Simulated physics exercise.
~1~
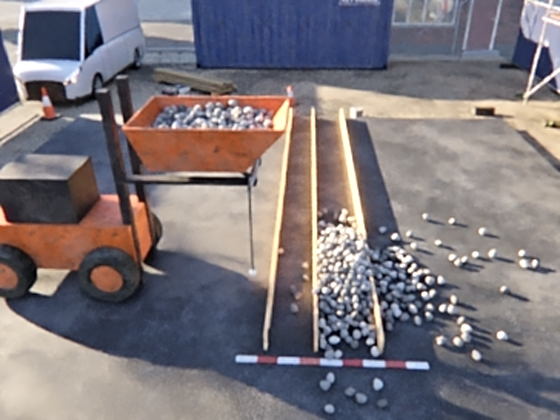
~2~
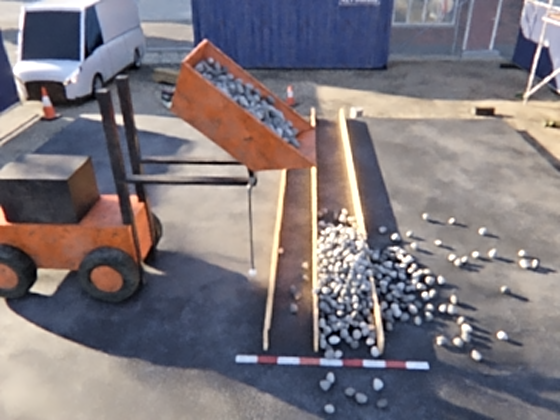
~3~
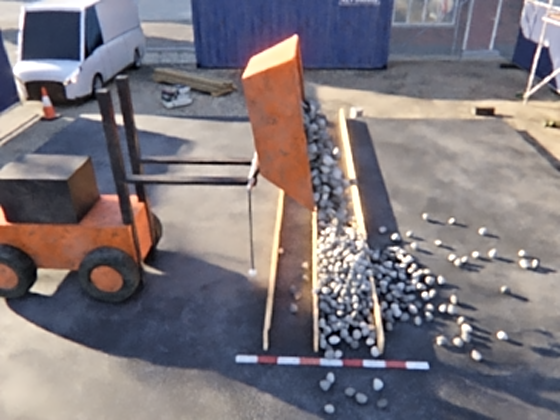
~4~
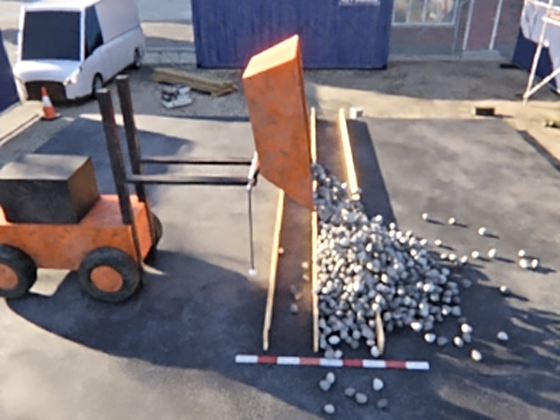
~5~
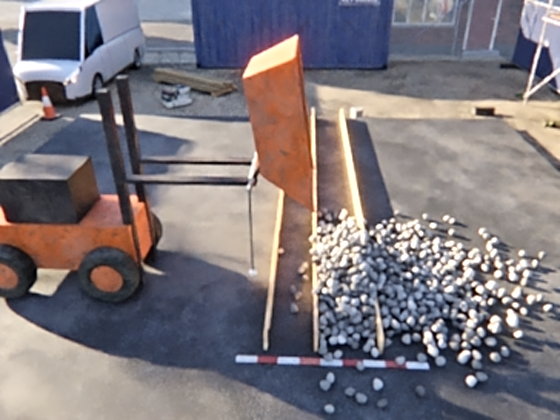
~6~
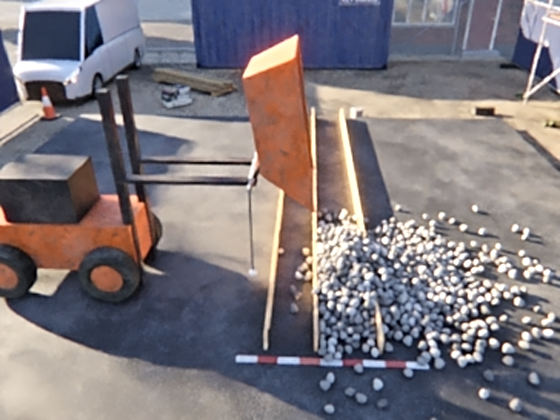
In the video, an orange forklift's raised skip tips steeply to the right, pouring grey stones onto a pile already lying among three wooden boards. The heap swells and spills over the right-hand board, spreading across the dark ground as the emptied skip stays tilted.
